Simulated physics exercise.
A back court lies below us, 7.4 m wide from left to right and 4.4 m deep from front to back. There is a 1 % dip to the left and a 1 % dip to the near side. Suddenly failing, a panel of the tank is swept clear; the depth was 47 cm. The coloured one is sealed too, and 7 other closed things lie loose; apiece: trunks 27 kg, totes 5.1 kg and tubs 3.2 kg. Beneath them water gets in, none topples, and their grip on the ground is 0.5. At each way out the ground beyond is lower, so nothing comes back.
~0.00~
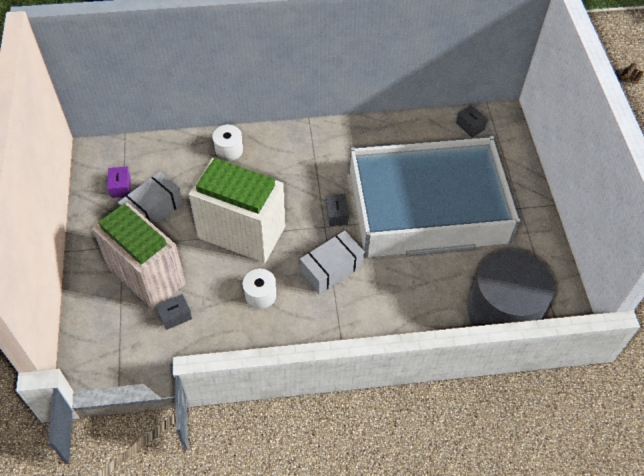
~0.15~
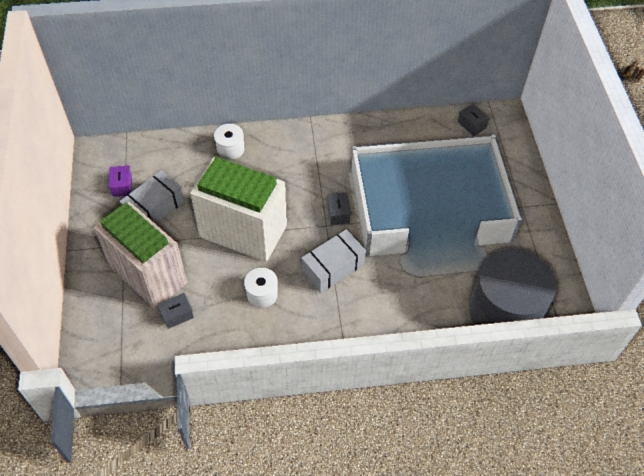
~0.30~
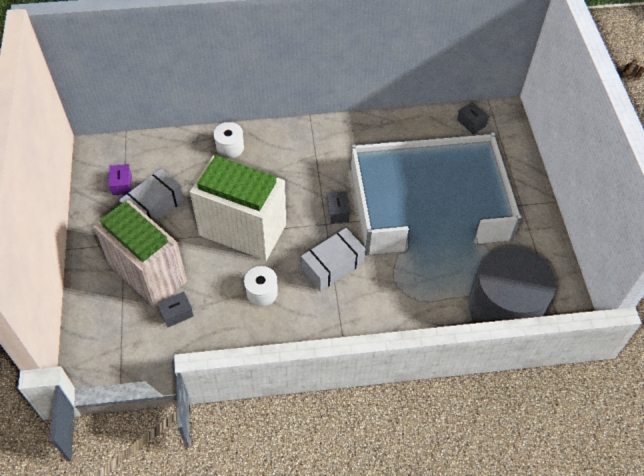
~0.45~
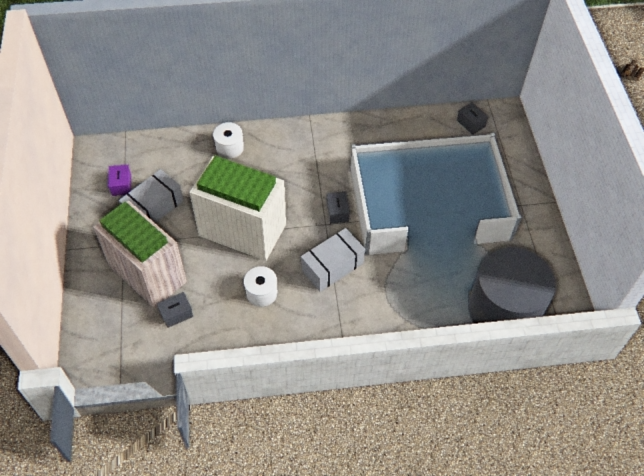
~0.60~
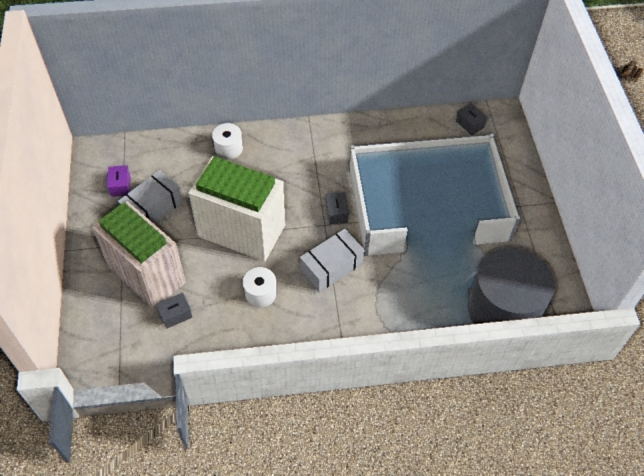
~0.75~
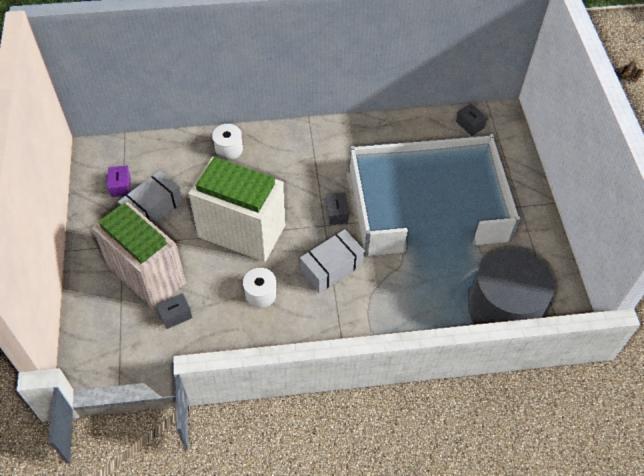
Water pours through a gap in the tank's near side and spreads across the paved court.
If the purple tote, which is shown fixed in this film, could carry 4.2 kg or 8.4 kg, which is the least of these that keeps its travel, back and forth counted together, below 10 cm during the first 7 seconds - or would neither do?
I'd say only the heavier mass keeps it put.
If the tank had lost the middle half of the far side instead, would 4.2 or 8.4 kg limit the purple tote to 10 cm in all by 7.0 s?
In that case no choice suffices.
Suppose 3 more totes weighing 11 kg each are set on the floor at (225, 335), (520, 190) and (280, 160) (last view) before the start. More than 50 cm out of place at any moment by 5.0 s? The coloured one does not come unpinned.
In turn: Over, short of it, under.
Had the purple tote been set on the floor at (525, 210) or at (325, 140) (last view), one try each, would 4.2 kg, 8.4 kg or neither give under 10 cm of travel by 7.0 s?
Heavy one only, then light one suffices.
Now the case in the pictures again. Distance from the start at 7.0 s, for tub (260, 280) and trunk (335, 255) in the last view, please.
Taking them in order, that's 200 centimetres and 0 centimetres.
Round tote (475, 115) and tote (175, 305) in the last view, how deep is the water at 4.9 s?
About 2 and 7 cm.
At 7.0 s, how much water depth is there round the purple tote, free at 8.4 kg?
3 cm, roughly.
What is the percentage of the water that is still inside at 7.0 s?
About 90 in a hundred parts of the water.
After 1.4 s the purple tote would be 0 cm from its start with 4.2 kg and 0 cm from its start with 8.4 kg; 0 cm of water round it then.
After 3.1 s the purple tote would be 0 cm from its start with 4.2 kg and 0 cm from its start with 8.4 kg; 0 cm of water round it then.
After 4.9 s the purple tote would be 0 cm from its start with 4.2 kg and 0 cm from its start with 8.4 kg; 0 cm of water round it then.
After 7.0 s the purple tote would be 28 cm from its start with 4.2 kg and 0 cm from its start with 8.4 kg; 3 cm of water round it then.
